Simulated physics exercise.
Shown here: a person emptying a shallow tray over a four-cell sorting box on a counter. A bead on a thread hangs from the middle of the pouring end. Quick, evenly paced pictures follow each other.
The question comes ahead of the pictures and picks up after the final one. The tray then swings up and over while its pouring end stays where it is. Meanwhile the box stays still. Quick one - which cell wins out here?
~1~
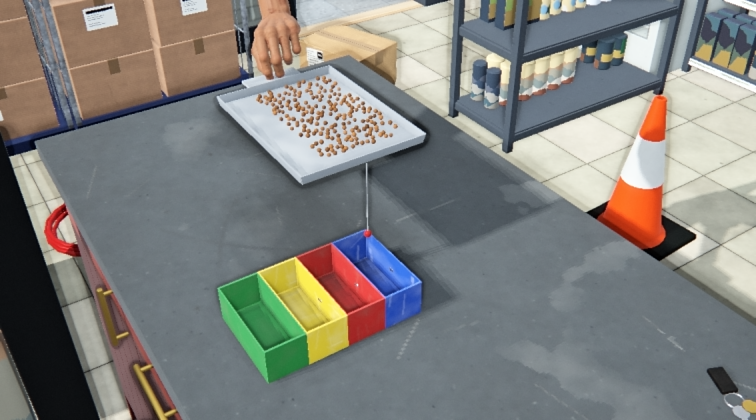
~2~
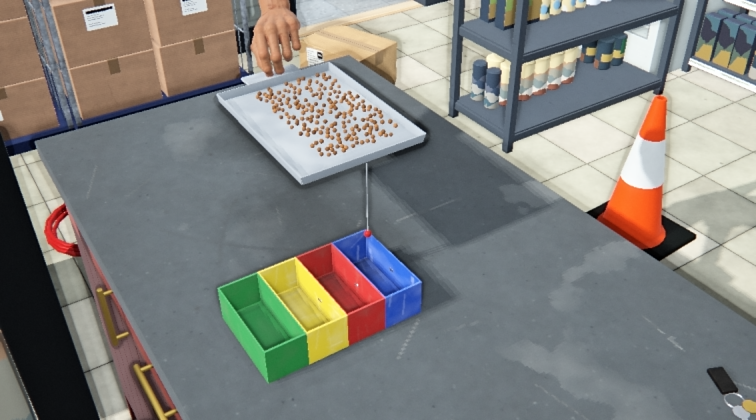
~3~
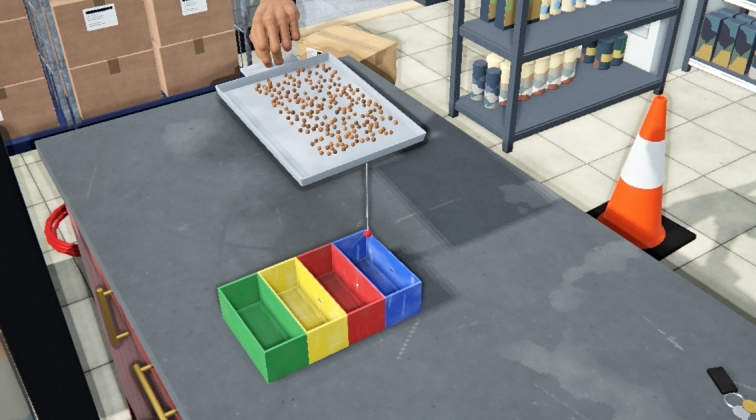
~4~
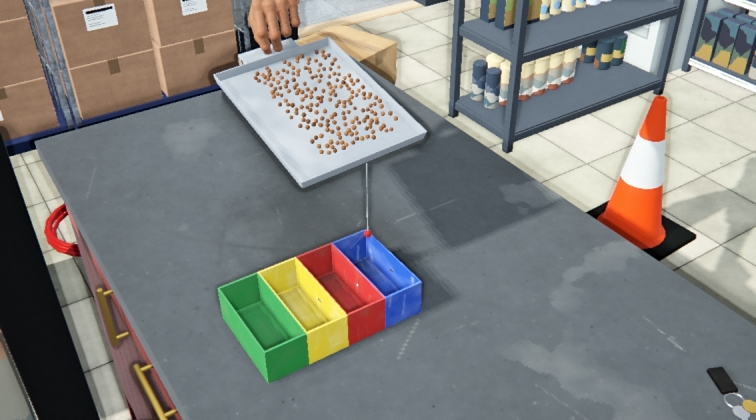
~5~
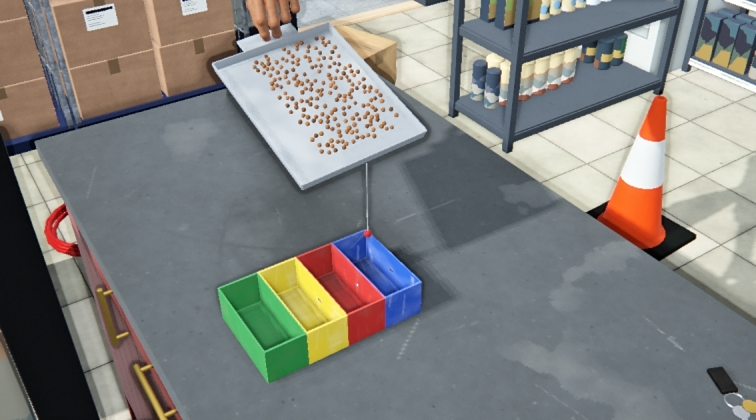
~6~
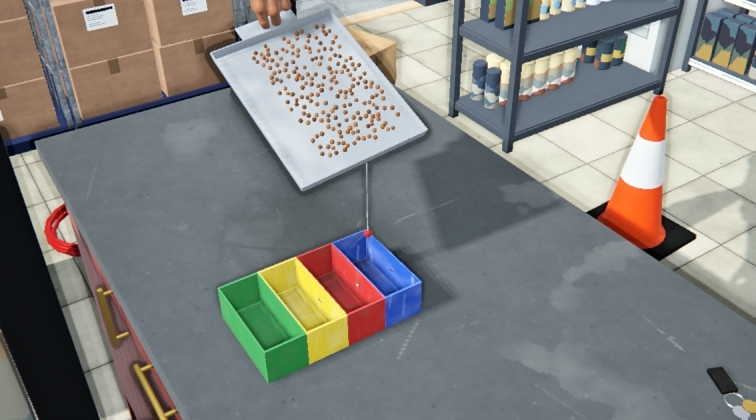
The red one wins out.
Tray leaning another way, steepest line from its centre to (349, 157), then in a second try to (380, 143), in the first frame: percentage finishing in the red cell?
The first try gives close to 30 percent; the next gives 0 percent.
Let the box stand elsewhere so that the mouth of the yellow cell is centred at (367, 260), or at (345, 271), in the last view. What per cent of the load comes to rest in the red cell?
About 0 and 10 per cent respectively.
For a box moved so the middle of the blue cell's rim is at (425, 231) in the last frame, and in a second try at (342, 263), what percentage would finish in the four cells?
The first comes to 90 percent and the second to 90 percent.
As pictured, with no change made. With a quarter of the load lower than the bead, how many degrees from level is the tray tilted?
The tilt is near 75° by then.
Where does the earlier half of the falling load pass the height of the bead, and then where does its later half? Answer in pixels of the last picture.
I'd say around (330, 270) at first, then around (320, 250).
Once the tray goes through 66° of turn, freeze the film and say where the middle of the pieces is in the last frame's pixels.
Load centre: Approx. (328, 184).
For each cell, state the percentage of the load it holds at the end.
Green cell some 0; yellow cell some 10; red cell some 60; blue cell some 20.
Soon after the last picture, tray tipped steeply; about two thirds on the tray; a stray few in the yellow cell; about a third falling or outside the box.
A little later, tray tipped past a quarter turn; about a quarter on the tray; about a third in the red cell; a small part in the yellow cell; a small part in the blue cell; a stray few in the green cell; a small part falling or outside the box.
Later still, tray tipped past a quarter turn; about two thirds in the red cell; a small part in the blue cell; a small part in the yellow cell; a stray few in the green cell; a small part falling or outside the box.
At rest, tray tipped past a quarter turn; about two thirds in the red cell; a small part in the blue cell; a small part in the yellow cell; a stray few in the green cell; a small part outside the box.
